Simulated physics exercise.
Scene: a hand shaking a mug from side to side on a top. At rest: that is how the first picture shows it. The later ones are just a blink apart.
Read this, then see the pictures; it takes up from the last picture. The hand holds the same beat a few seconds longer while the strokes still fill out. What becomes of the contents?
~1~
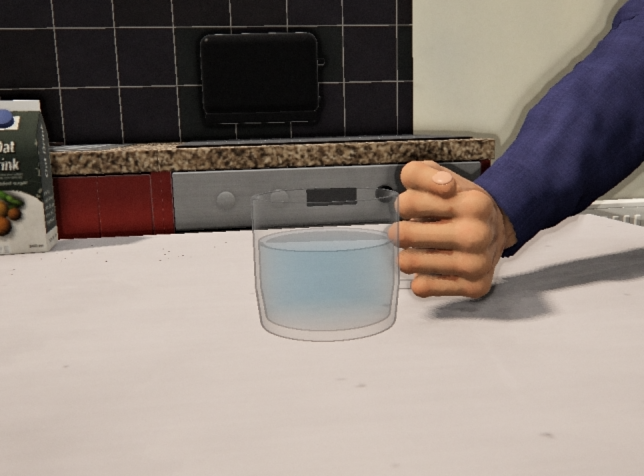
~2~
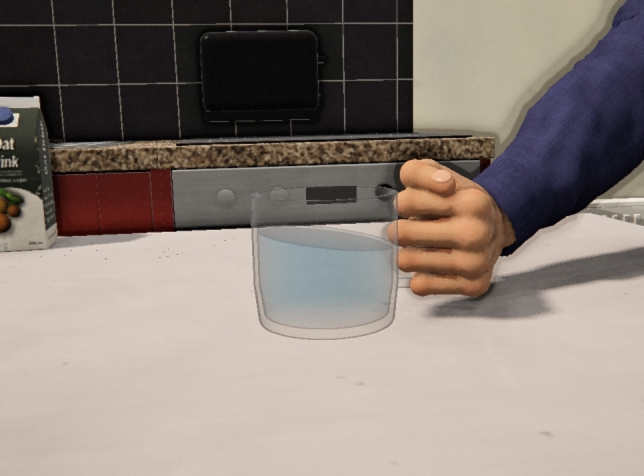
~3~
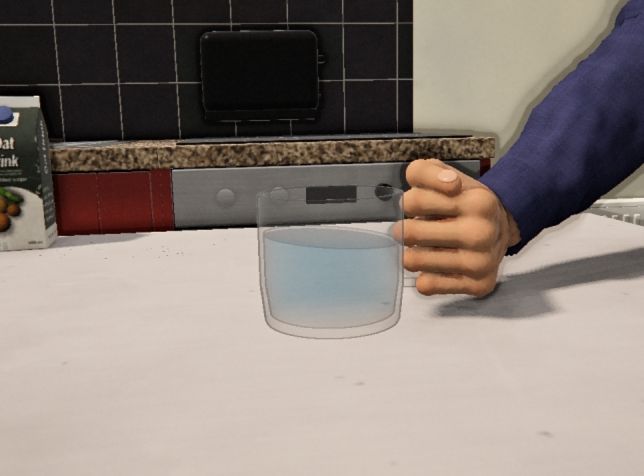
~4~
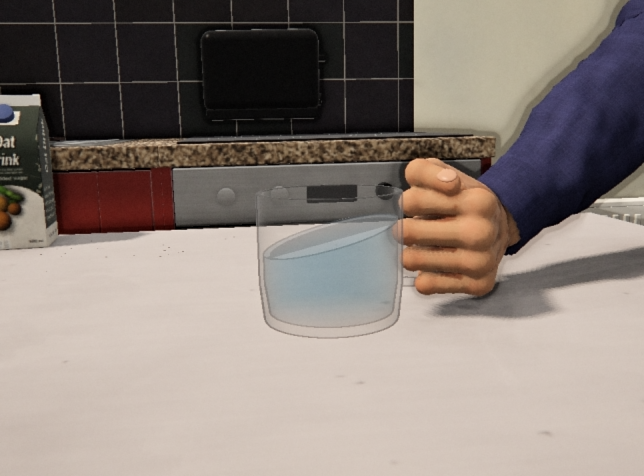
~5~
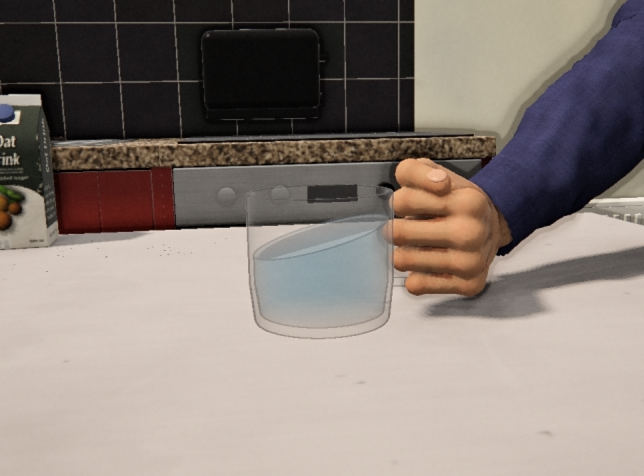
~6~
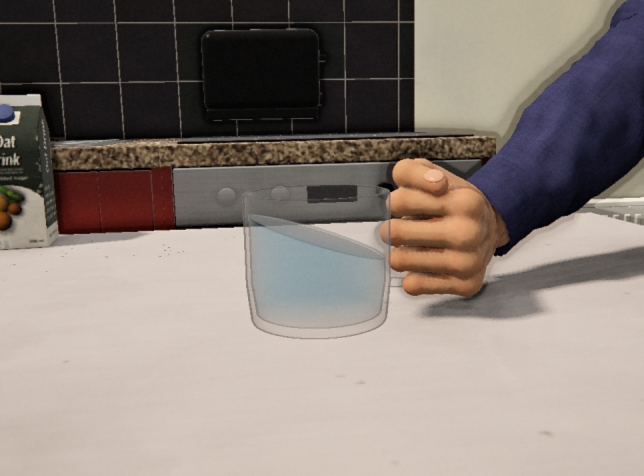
The contents partly slosh out.
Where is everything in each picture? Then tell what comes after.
Mug (326, 254) about two thirds full; at rest, in the first picture.
Mug about two thirds full, surface at (326, 237); surface a little higher on the left, in the second picture.
Mug (331, 251) about two thirds full; surface a little higher on the left, in the third picture.
Mug about two thirds full, surface at (330, 236); surface clearly higher on the right, in the fourth picture.
Mug (321, 251) about two thirds full; surface clearly higher on the right, in the fifth picture.
Mug about two thirds full, surface at (318, 237); surface much higher on the left, in the sixth picture.
Soon after, the highest wave so far goes over the rim.
In the end, the highest wave so far goes over the rim; some is on the top.
